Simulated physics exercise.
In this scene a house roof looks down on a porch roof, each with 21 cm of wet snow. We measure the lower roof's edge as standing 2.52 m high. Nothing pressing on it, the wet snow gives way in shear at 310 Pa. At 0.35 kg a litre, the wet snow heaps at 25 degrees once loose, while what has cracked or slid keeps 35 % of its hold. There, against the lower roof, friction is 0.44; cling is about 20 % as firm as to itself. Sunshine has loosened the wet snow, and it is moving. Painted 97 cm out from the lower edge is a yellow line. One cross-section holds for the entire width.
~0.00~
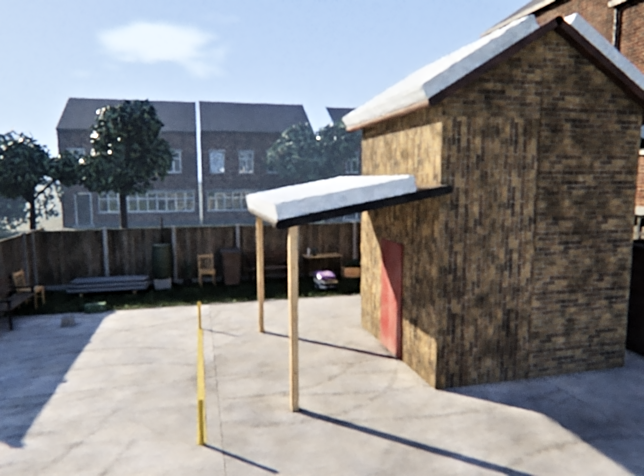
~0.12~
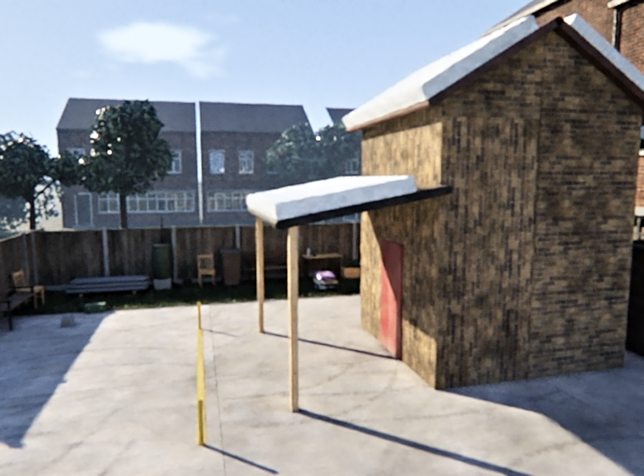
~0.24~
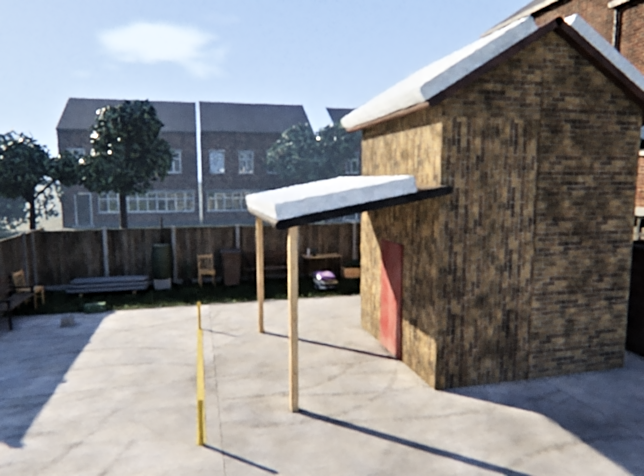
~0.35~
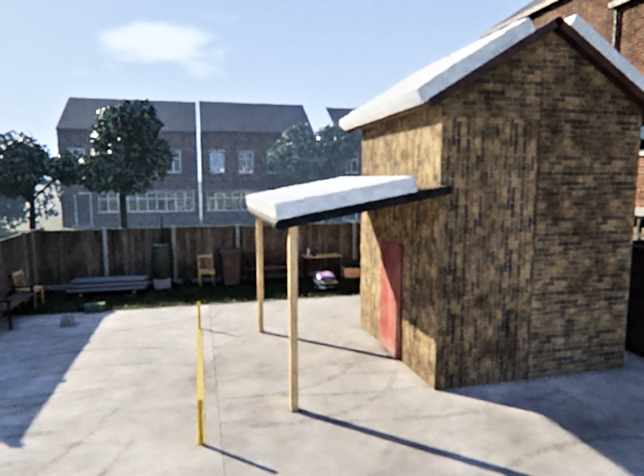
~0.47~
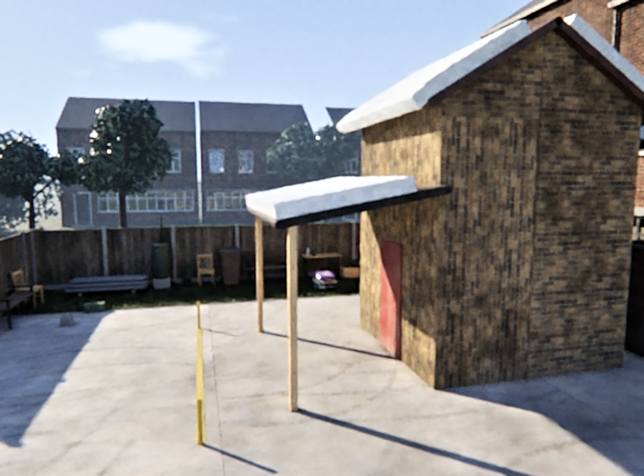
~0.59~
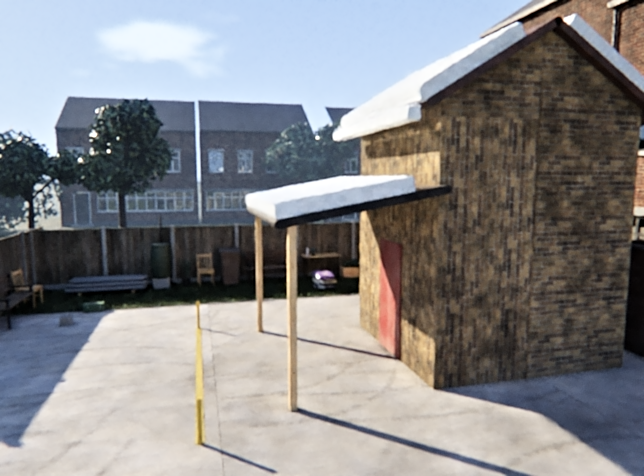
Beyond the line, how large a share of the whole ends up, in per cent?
Roughly 3 per cent.
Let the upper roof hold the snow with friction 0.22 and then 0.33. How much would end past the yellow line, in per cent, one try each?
First try 25 per cent, second try 12 per cent.
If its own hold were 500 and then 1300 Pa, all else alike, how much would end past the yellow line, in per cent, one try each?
Roughly 0 % followed by roughly 0 %.
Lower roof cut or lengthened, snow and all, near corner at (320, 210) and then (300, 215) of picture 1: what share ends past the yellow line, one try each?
Try 1: 12 %; try 2: 6 %.
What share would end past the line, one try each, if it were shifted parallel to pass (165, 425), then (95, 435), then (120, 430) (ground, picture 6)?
First try 0 per cent, second 0 per cent, third 0 per cent.
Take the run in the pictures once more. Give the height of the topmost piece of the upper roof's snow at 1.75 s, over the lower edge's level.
About 1.5 m.
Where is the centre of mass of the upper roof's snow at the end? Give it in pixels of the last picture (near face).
Somewhere near (330, 233).
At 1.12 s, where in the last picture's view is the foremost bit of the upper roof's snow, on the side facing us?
You'll find it close to (372, 180).
After 1.12 s, none is below the lower edge and 0 % is past the line.
After 1.75 s, none is below the lower edge and 0 % is past the line.
After 2.37 s, none is below the lower edge and 0 % is past the line.
After 3.00 s, 15 % is below the lower edge and 0 % is past the line.
After 4.30 s, at the end, 19 % is below the lower edge and 3 % is past the line.
